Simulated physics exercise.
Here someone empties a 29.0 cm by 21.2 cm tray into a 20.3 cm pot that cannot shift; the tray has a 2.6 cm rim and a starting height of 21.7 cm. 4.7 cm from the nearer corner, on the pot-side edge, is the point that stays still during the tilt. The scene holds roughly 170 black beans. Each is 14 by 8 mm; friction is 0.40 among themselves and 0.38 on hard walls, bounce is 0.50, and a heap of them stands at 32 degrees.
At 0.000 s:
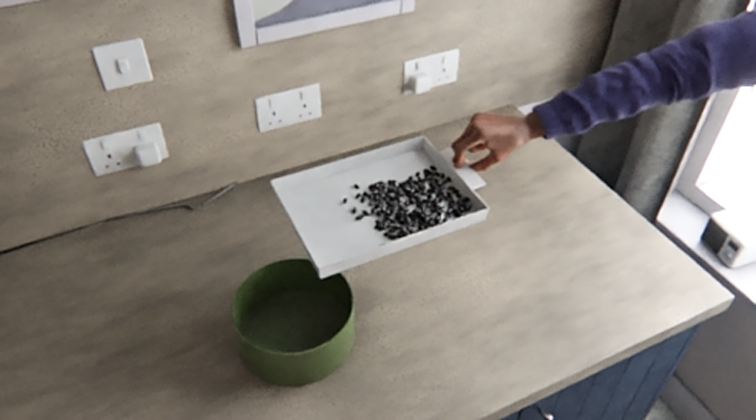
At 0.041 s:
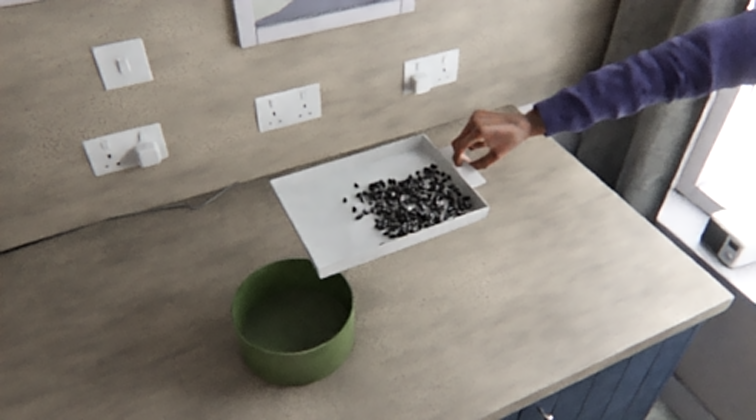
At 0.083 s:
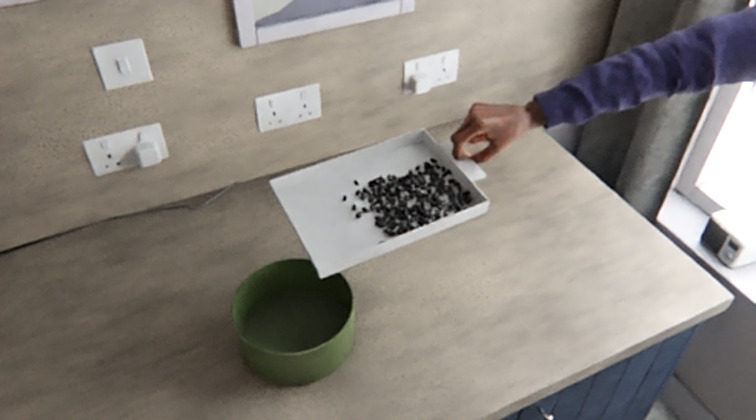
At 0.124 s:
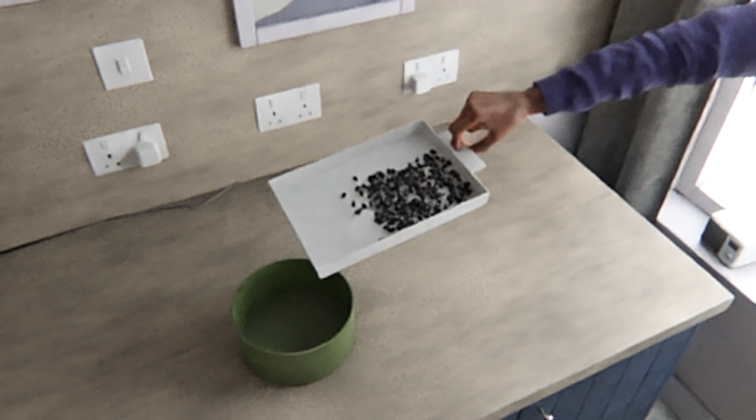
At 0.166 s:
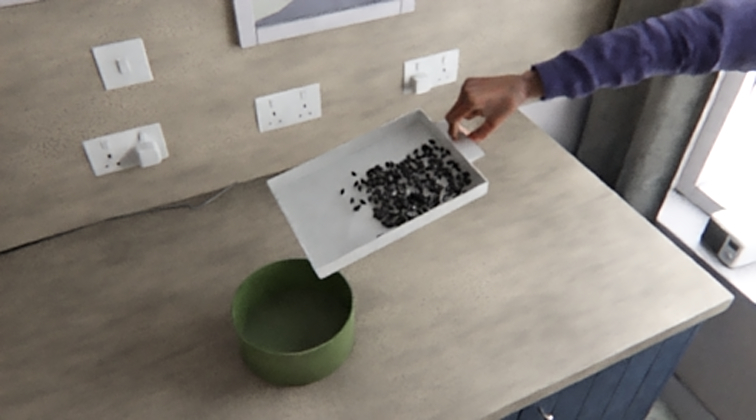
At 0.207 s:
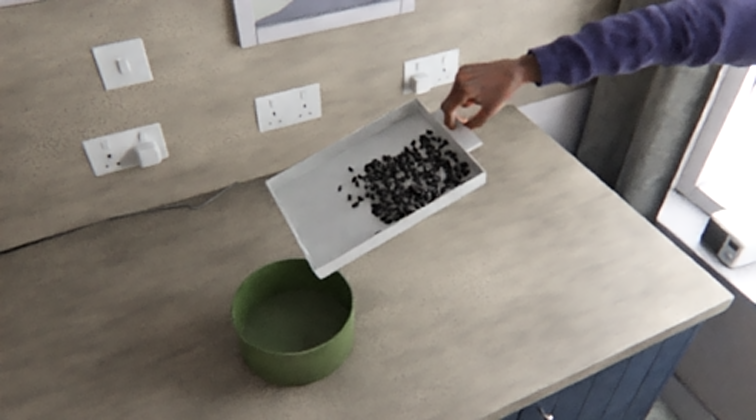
On a wooden countertop beside a green pot, a purple-sleeved hand steadily tilting a white tray of black beans toward the left.
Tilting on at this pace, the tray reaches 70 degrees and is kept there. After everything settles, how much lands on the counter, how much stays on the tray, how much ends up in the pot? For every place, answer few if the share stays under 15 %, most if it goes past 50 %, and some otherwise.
Shares - counter: Some; tray: Some; pot: Some.
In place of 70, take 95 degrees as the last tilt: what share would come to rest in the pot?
That comes out at some 65 per cent.
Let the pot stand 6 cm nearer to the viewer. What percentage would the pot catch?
Near 35 per cent in that case.
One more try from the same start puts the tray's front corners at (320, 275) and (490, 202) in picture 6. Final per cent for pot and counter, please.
Pot: 10, counter: 20.
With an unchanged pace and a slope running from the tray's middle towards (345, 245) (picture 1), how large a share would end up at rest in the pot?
Estimate: Near 30 per cent.
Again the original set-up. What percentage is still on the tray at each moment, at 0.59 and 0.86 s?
Estimates: 100; 45.
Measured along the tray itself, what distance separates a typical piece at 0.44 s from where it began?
Roughly 4 cm.
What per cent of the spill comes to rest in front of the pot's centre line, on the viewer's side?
Share: Some 60 %.
After 0.44 s, tilt 45 degrees; the tray holds 100 %, the pot 0 %.
Then, at 0.59 s, tilt 62 degrees; the tray holds 100 %, the pot 0 %.
Then, at 0.86 s, tilt 70 degrees; the tray holds 45 %, the pot 25 %.
At rest (2.4 s), counter 20 %, tray 40 %, pot 35 %.
